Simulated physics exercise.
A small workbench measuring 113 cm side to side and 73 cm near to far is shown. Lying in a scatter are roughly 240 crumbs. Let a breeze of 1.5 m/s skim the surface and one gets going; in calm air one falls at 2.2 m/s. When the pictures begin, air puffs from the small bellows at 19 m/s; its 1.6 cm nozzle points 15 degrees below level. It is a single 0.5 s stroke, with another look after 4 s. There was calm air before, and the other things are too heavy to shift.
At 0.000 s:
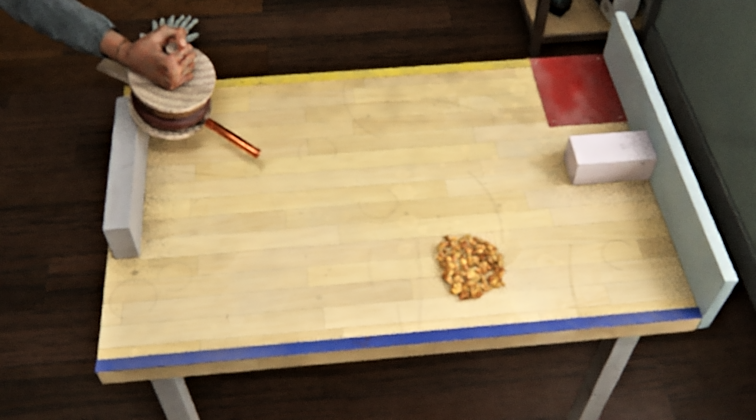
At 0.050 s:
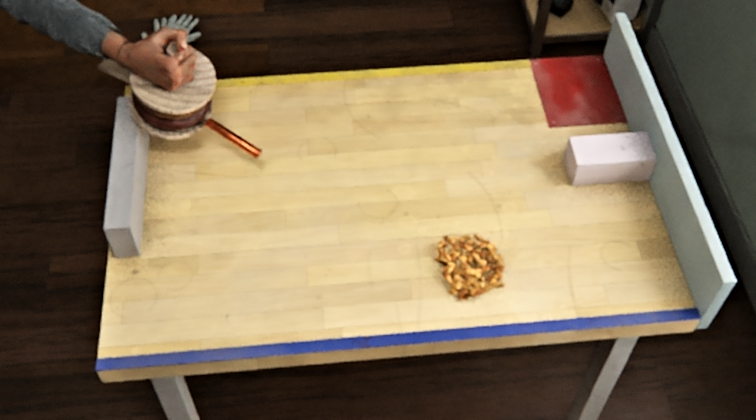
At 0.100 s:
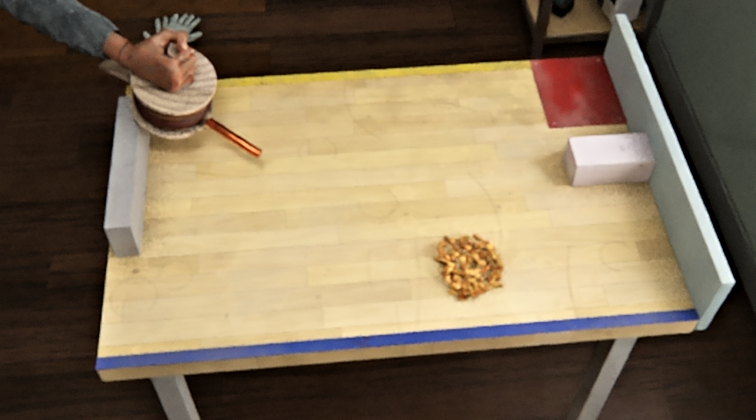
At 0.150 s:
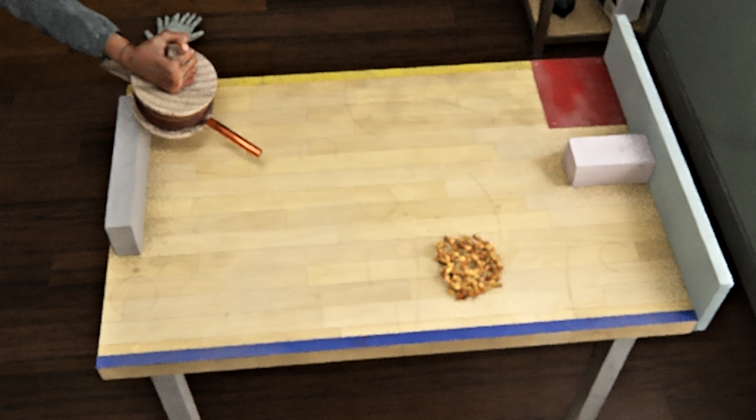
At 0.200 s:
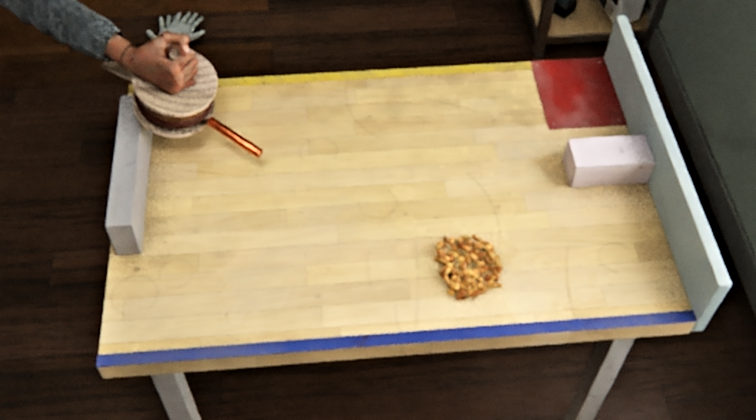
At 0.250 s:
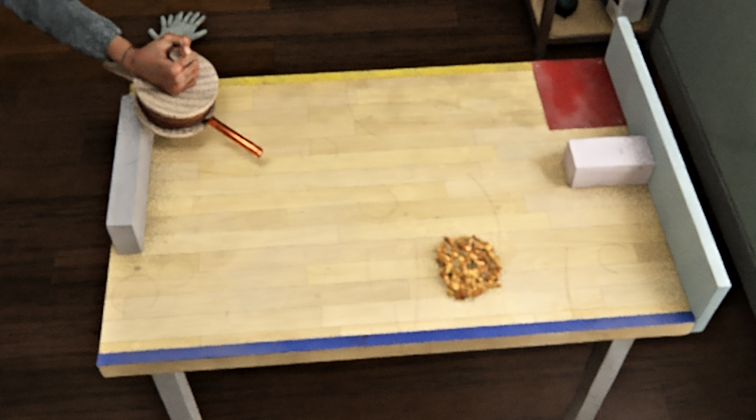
A hand grips the top of a small round wooden bellows at the upper left of a pale workbench, shifting only very slightly as its copper-coloured nozzle points toward the tabletop. The scatter of golden-brown crumbs near the blue edge stays where it is throughout, and the blocks remain still.
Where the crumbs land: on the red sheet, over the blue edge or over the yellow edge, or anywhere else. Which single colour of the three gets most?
I would say blue gets the most.
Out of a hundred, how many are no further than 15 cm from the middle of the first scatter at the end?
Around 0 in a hundred.
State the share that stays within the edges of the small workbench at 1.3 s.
Roughly 5 %.
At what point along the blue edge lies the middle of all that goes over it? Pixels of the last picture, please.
Roughly at pixel (591, 330).
After 0.8 s the count stands so, 95 % are over the blue edge, 0 % on the red sheet and 0 % over the yellow edge.
After 1.3 s the count stands so, 95 % are over the blue edge, 0 % on the red sheet and 0 % over the yellow edge.
After 2.2 s the count stands so, 95 % are over the blue edge, 0 % on the red sheet and 0 % over the yellow edge.
After 4.0 s, at the end, 95 % are over the blue edge, 0 % on the red sheet and 0 % over the yellow edge.
